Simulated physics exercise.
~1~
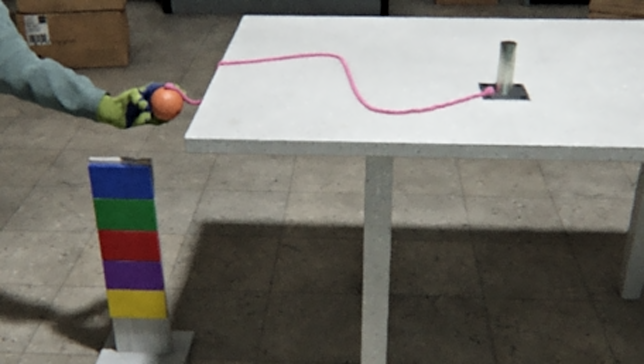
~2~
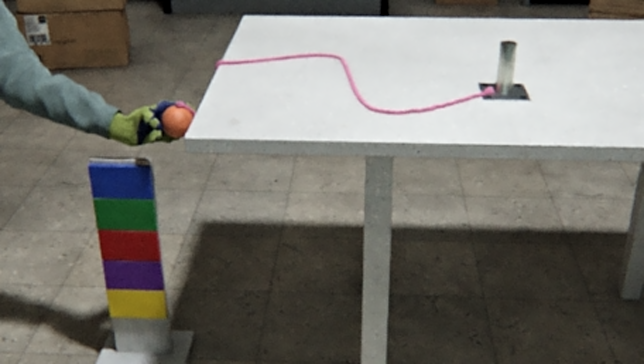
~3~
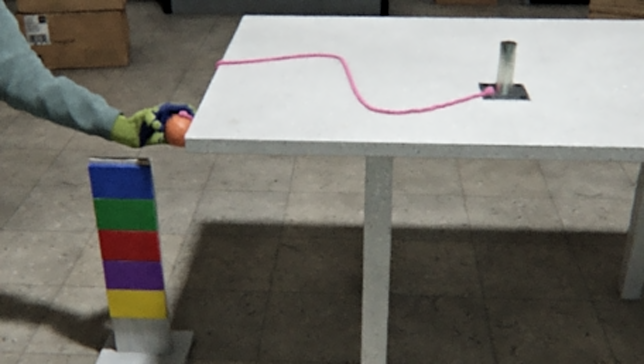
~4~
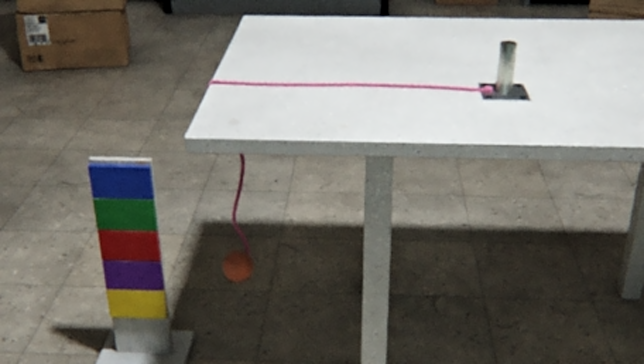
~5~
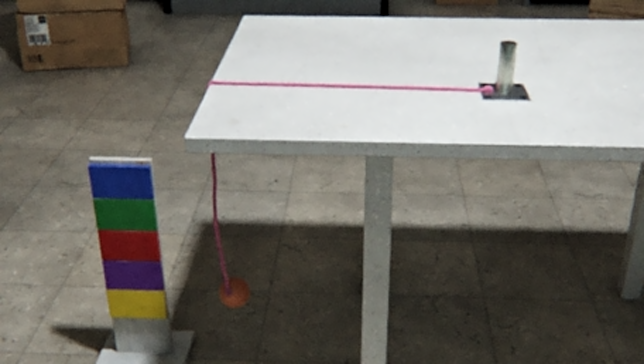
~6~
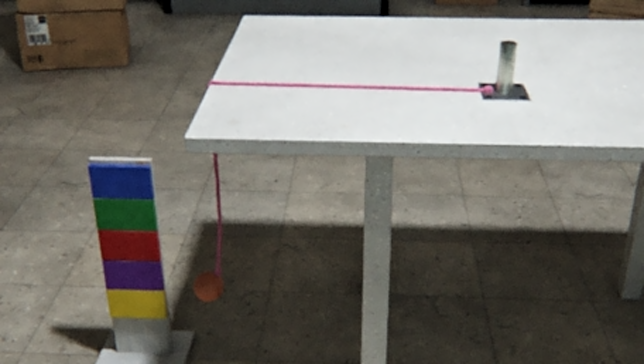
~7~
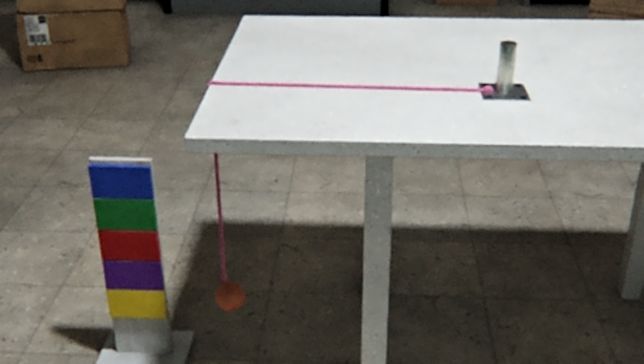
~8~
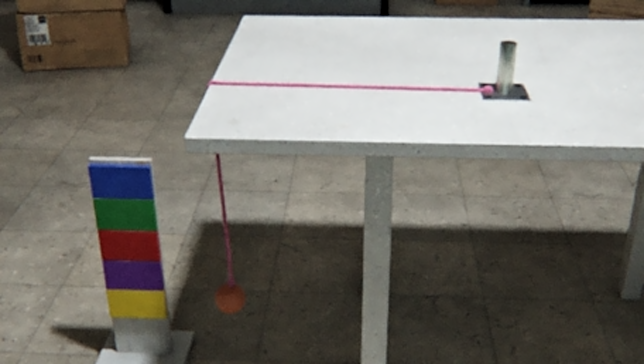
An orange ball on a pink cord was held by a gloved hand at the table's left edge, then dropped, pulling the cord straight across the tabletop, and it swung a little below the edge before hanging level with the purple band.
